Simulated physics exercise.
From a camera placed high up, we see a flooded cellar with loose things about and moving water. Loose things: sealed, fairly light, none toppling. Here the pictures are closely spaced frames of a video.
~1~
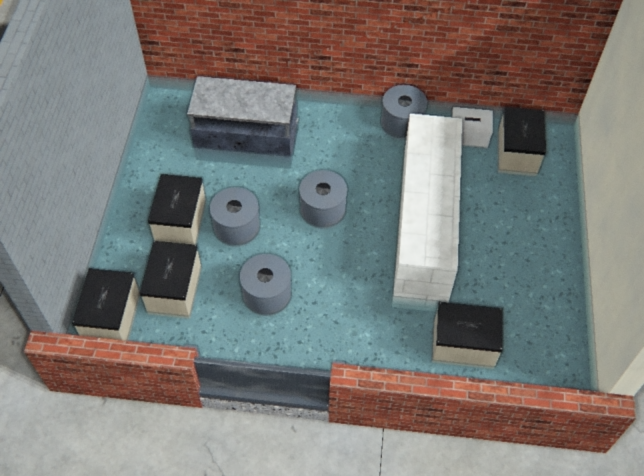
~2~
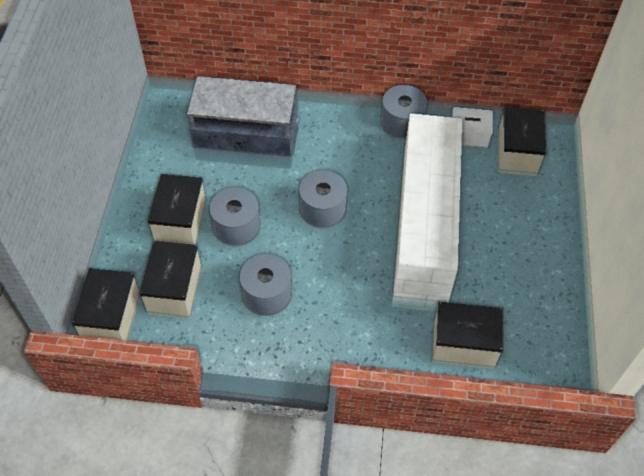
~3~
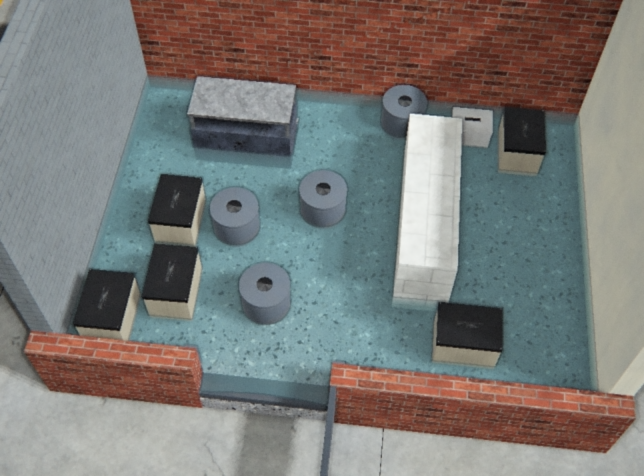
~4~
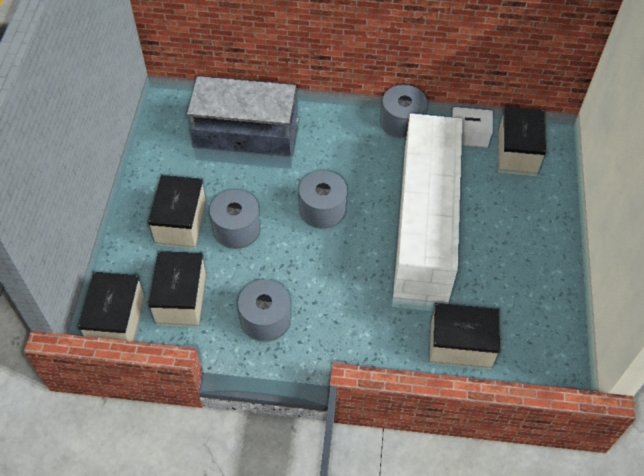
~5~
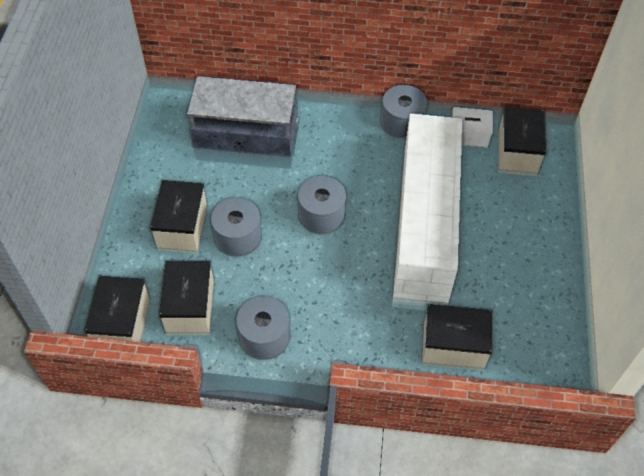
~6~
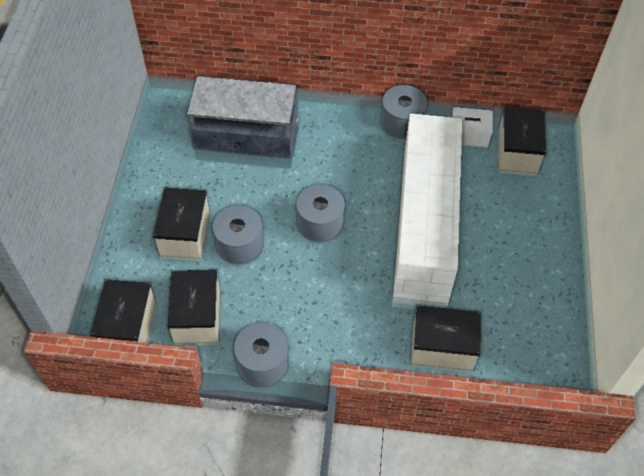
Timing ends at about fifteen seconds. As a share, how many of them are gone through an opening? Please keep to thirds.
Keeping to thirds, two thirds or more.
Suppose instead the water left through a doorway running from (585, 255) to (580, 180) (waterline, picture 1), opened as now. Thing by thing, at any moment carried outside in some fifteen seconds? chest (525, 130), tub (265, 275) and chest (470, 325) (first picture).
Per item as listed - swept away, not lost, swept away.
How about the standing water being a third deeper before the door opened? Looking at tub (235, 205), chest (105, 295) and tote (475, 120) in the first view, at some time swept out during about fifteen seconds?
Log - object 1: Lost; object 2: Lost; object 3: Still there.
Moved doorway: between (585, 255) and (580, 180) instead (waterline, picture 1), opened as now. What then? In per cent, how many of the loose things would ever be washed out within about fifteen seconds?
I make it 40 per cent.
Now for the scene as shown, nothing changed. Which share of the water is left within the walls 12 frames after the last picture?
74 %.
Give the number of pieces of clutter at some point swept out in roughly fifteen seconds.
Count: 7.
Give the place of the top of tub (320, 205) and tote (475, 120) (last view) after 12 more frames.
I'd guess close to (282, 270) and close to (409, 118).
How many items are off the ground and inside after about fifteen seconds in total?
That makes 3.
A moment on, 1 of 10 are out; 9 afloat.
Next, 4 of 10 are out; 6 afloat.
Later, 6 of 10 are out; 4 afloat.
In the end, 7 of 10 are out; 3 afloat.
